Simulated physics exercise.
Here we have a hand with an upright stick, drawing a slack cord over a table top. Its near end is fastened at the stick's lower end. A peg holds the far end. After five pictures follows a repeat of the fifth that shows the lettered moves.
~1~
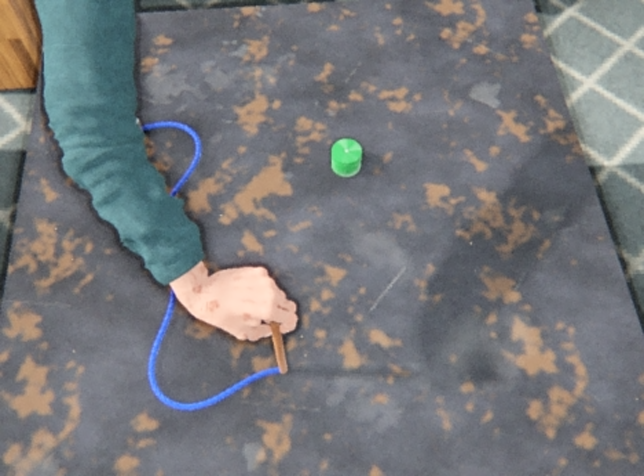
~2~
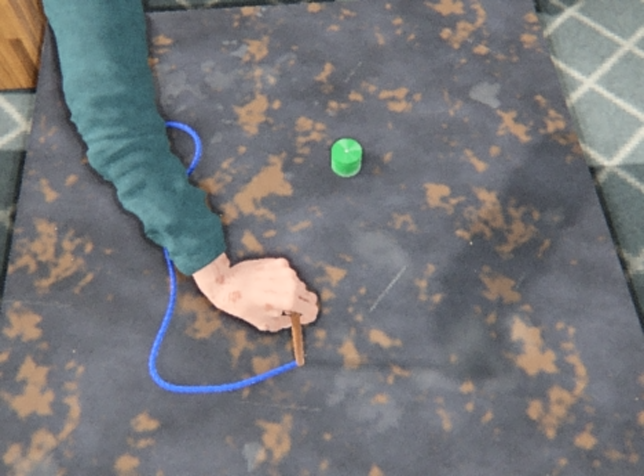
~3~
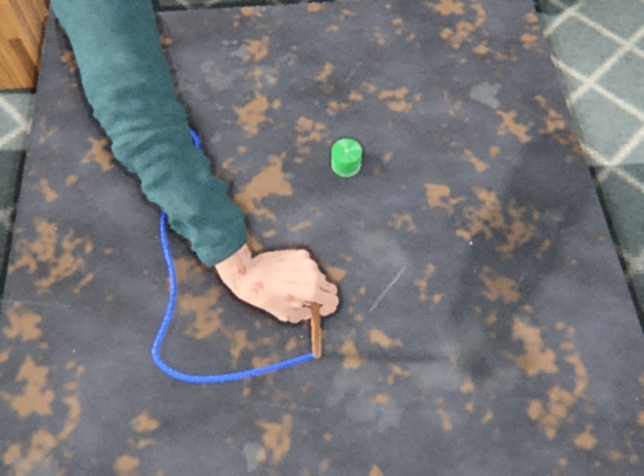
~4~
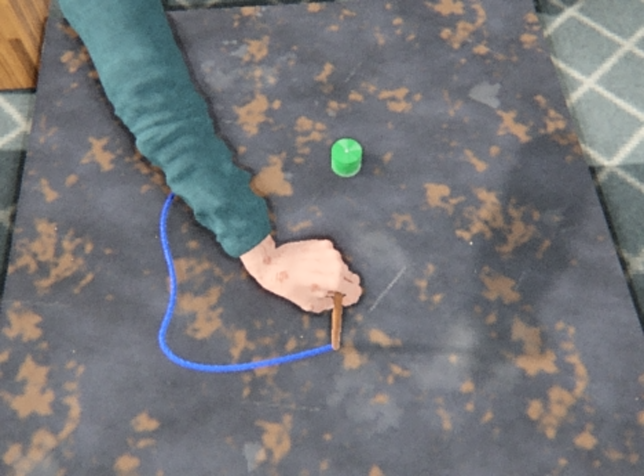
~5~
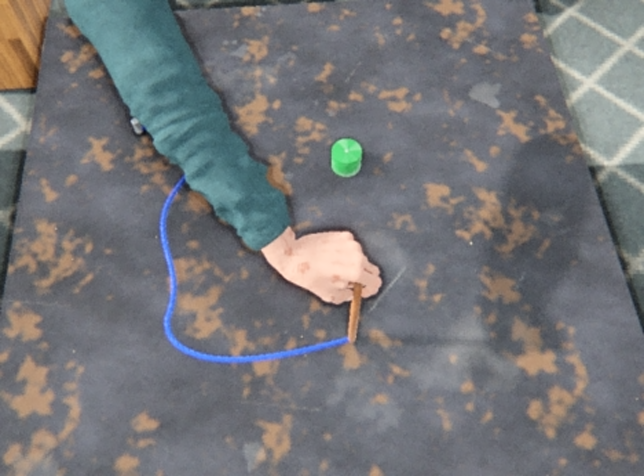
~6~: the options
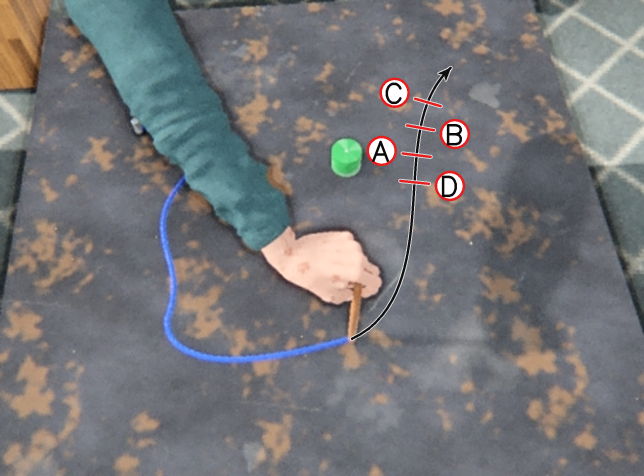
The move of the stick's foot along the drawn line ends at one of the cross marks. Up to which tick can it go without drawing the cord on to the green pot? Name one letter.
B.
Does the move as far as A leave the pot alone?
Yes.
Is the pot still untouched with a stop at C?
No.
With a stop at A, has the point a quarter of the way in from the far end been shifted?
No.
On the marked copy, A at (417, 155); B at (421, 128); C at (428, 102); D at (415, 182); the route from (352, 339) via (414, 188) to (451, 68).
Following B. Soon after the start, foot of the stick (404, 268), middle of the cord (176, 268).
Later, foot of the stick (414, 189), middle of the cord (200, 258).
In the end, foot of the stick (420, 128), middle of the cord (233, 236); nothing has been touched.
As for the rest, A is safe but short; C brings the cord against the pot; D is safe but short.
